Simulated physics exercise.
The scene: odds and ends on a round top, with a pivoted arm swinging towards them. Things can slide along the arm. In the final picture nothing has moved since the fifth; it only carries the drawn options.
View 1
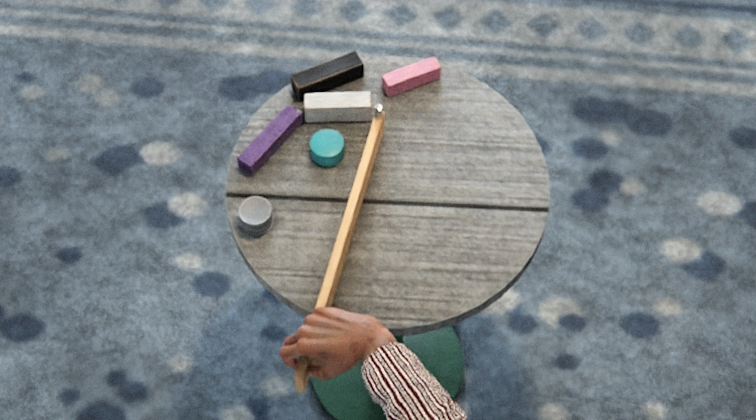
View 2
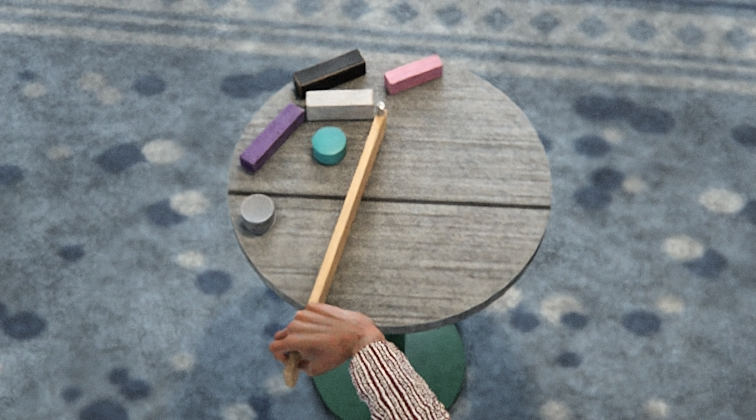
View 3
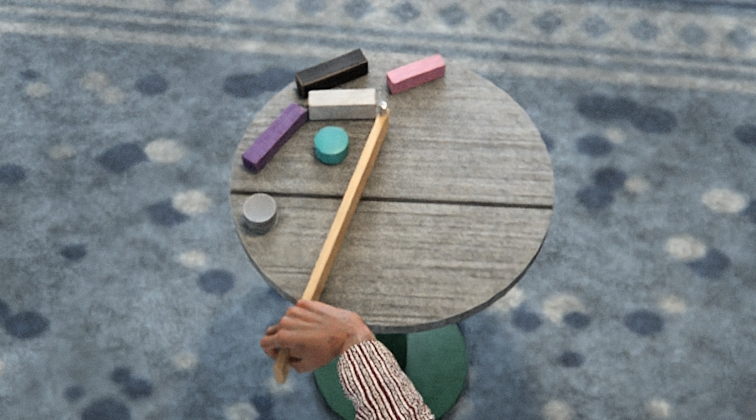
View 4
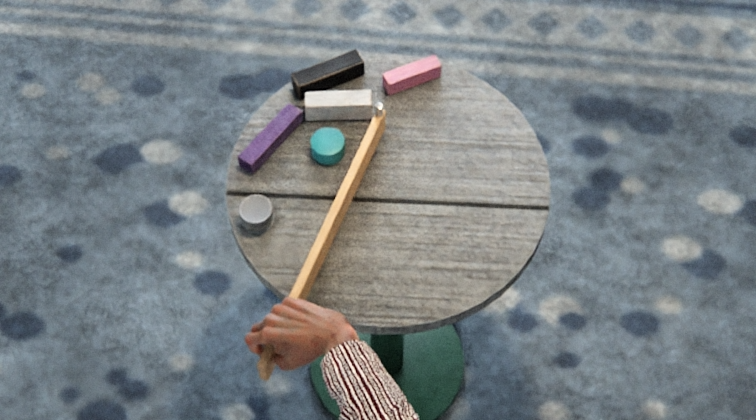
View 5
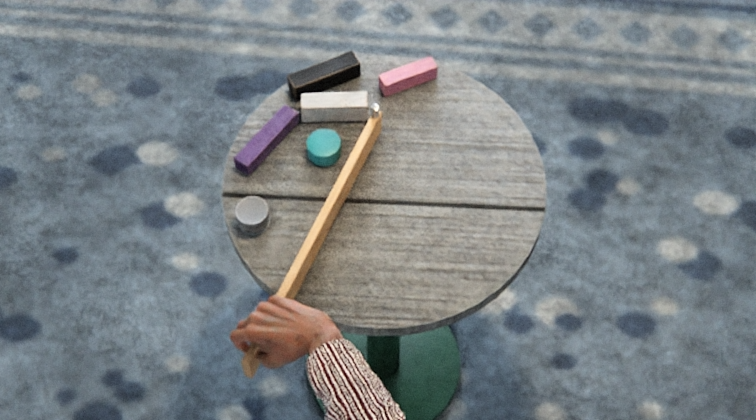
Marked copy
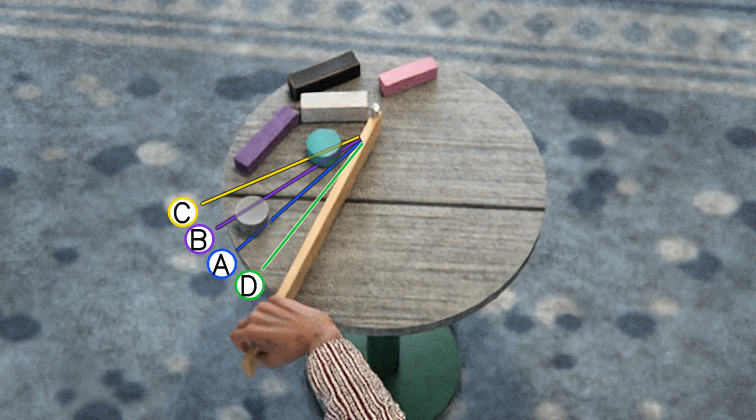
On a round wooden table, a hand in a striped sleeve swung the near end of a pivoted wooden arm slowly to the left, while the coloured bars and small round tins stayed put.
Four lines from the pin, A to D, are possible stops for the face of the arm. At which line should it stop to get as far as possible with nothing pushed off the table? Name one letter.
It can go as far as B.
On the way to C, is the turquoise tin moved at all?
By then, yes.
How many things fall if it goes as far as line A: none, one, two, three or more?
By then, none.
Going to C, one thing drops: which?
It is the grey tin.
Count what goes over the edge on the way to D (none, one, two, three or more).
In all, none.
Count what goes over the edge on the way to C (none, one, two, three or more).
By then, one.
On the marked copy, A at (301, 194); B at (290, 183); C at (281, 170); D at (314, 204).
Taking B. A third of the way, arm (318, 182); black stick (324, 76); grey tin (253, 216).
Two thirds of the way, arm (304, 171); grey tin (243, 208); black stick (324, 76).
When it is over, arm (297, 164); grey tin (231, 197); turquoise tin (319, 143); nothing has fallen.
As for the rest, A is safe but short; C drops the grey tin; D is safe but short.
